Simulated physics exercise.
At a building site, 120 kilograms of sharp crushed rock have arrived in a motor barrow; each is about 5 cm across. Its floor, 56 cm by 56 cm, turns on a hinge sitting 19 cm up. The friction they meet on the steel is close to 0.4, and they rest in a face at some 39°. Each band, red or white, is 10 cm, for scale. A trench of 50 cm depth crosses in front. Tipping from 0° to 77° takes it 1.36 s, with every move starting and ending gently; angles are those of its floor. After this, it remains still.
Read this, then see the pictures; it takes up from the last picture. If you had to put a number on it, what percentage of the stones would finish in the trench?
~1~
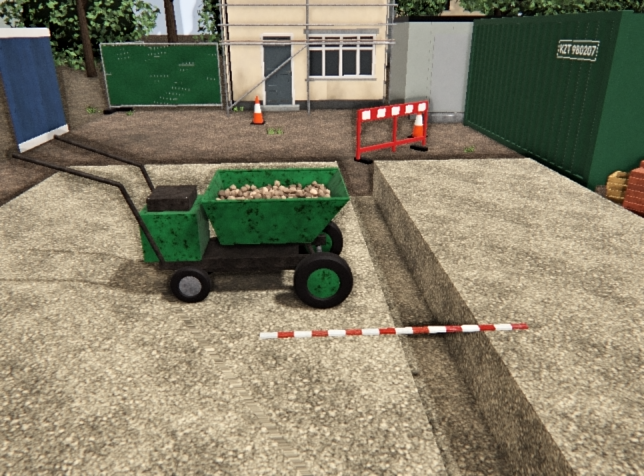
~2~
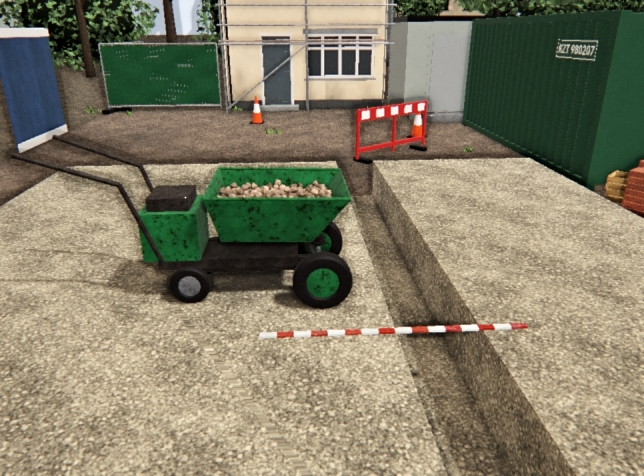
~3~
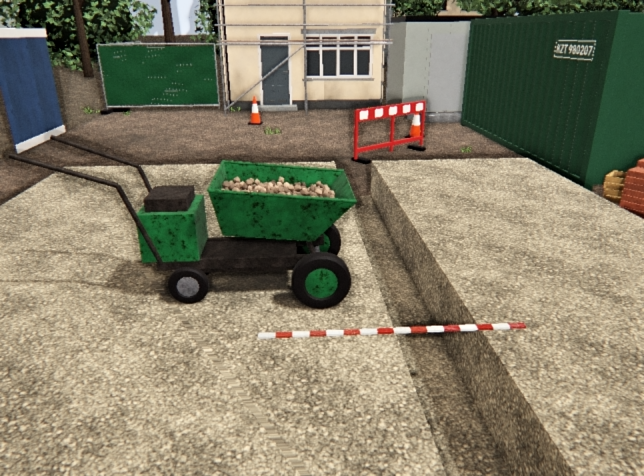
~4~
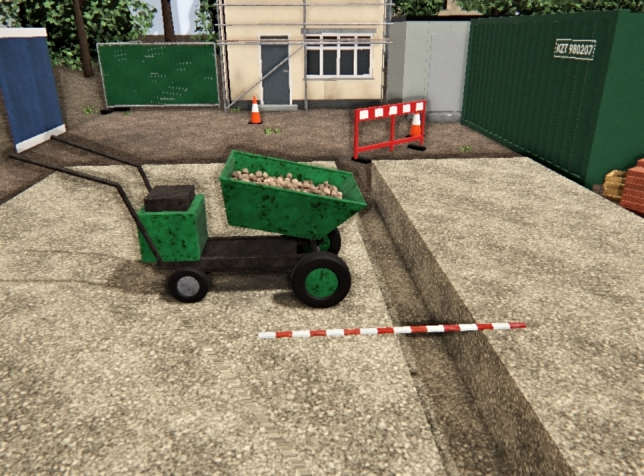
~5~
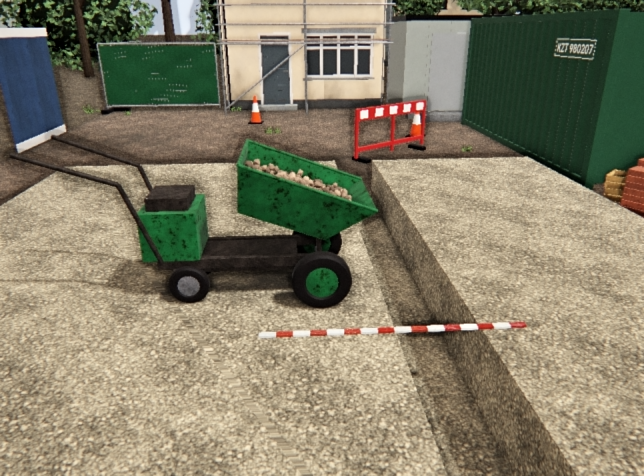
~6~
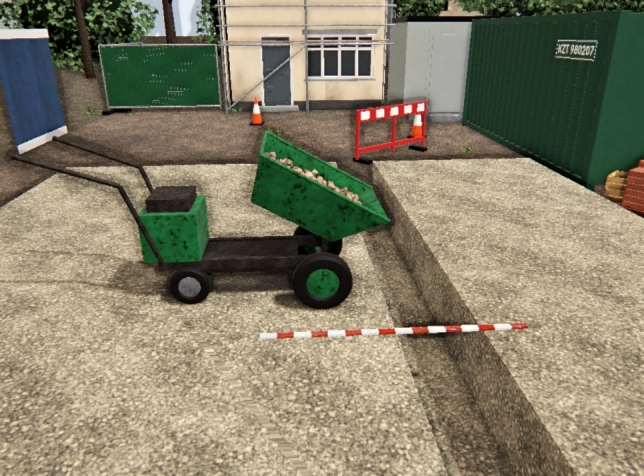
I'd put it at about 99 percent.
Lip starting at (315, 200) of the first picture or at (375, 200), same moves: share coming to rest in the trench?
The first start gives about 100 per cent, the second about 75.
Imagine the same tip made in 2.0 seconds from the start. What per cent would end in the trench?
It would be near 100 percent.
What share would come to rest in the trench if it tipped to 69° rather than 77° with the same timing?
Close to 80 per cent then.
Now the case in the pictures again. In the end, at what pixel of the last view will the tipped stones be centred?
(423, 332).
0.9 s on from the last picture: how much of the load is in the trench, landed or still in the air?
Roughly 35% by that time.
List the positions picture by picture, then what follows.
The first picture shows lip at (349, 199), floor tilted 0°, highest stones at (290, 191).
In the second picture, the skip is at 2°, its lip at (351, 199); the top of the load is at (262, 191).
In the third picture, the skip is at 6°, its lip at (356, 202); the top of the load is at (244, 186).
In the fourth picture, the skip is at 12°, its lip at (366, 205); the top of the load is at (245, 178).
The fifth picture shows lip at (377, 211), floor tilted 20°, highest stones at (258, 168).
The sixth picture shows lip at (389, 221), floor tilted 29°, highest stones at (269, 160).
Then, 0.4 s after the last picture the floor is at 65°, 100 % in the skip; the foremost stones are at (399, 242).
Then, 0.9 s after the last picture the floor is at 77°, 64 % in the skip, 36 % in the trench; the foremost stones are at (449, 302).
Then, 1.2 s after the last picture the floor is at 77°, 26 % in the skip, 73 % in the trench, 1 % past the trench; the foremost stones are at (470, 278).
Then, 3.2 s after the last picture the floor is at 77°, 0 % in the skip, 99 % in the trench, 1 % past the trench; the foremost stones are at (473, 288).
